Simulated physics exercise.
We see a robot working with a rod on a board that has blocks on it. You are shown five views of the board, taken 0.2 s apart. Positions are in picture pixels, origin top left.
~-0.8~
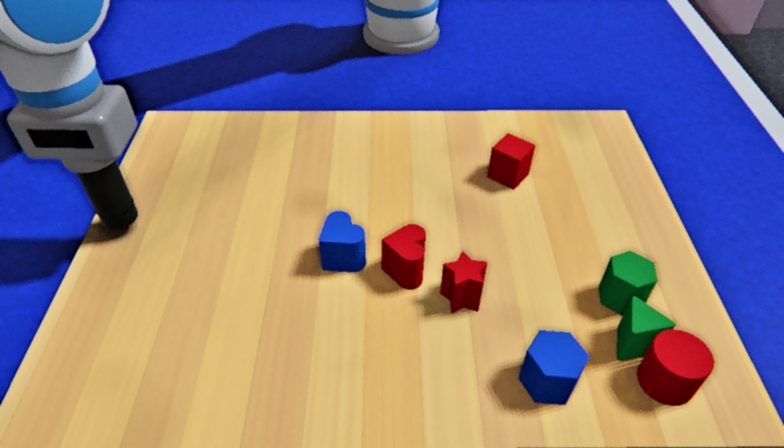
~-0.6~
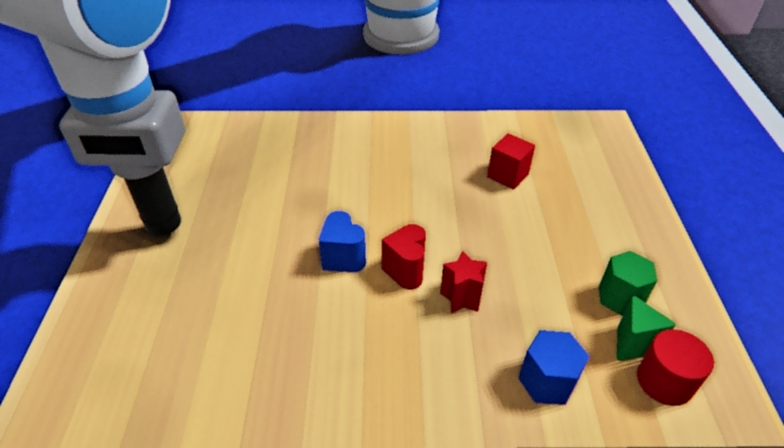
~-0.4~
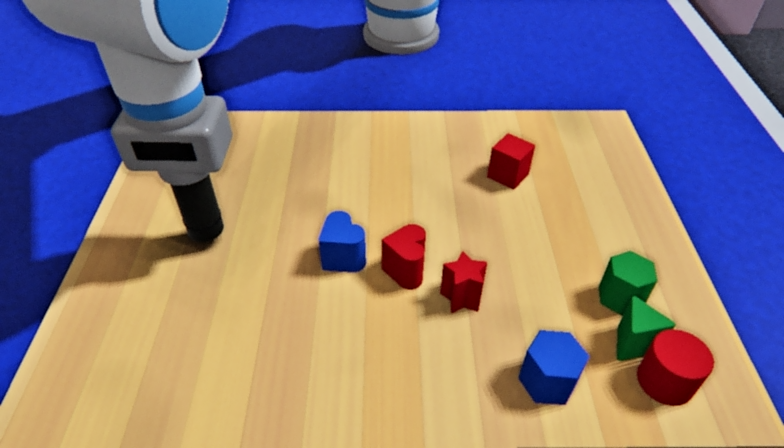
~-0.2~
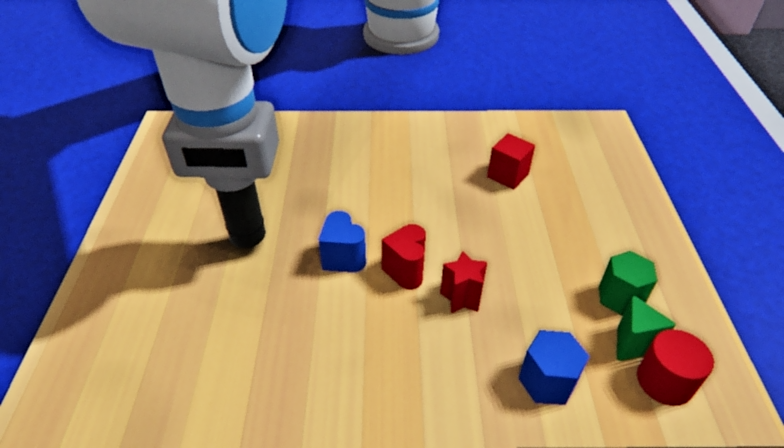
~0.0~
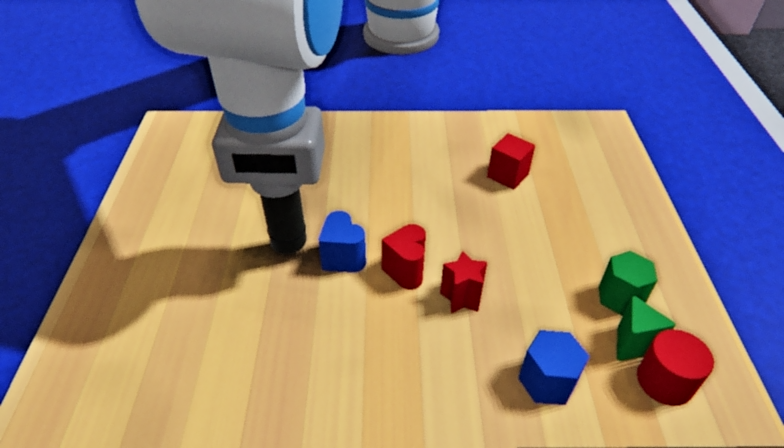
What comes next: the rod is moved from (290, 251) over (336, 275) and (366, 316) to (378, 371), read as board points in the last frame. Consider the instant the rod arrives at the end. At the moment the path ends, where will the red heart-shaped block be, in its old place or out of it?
The red heart-shaped block will stay where it is.
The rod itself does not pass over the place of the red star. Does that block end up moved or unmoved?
It stays put.
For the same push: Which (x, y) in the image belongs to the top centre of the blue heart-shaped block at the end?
Most likely (368, 230).
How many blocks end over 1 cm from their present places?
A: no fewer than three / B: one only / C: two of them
That would be B.
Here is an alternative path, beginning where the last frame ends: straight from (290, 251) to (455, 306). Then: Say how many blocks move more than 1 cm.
It's going to be three or more.
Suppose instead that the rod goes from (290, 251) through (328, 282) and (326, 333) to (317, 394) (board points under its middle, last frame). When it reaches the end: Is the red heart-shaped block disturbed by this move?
Left where it is.
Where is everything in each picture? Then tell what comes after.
In the first frame, rod tip at (121, 218); block tops, blue heart-shaped block at (341, 228); red heart-shaped block at (407, 241); red star at (466, 268).
In the second frame, rod at (164, 224); blocks unchanged.
In the third frame, rod at (206, 230); blocks unchanged.
In the fourth frame, rod at (248, 236); blocks unchanged.
In the fifth frame, rod at (289, 242); blue heart-shaped block at (341, 228); red heart-shaped block at (407, 241); red star at (466, 268).
On the path given first. One third of the way, rod at (336, 267); blue heart-shaped block at (367, 230), turned 45° anticlockwise.
Two thirds of the way, rod at (365, 308); blue heart-shaped block at (368, 230), turned 50° anticlockwise.
At the end, rod at (377, 363); blue heart-shaped block at (368, 230), turned 50° anticlockwise; red heart-shaped block in place; red star in place.
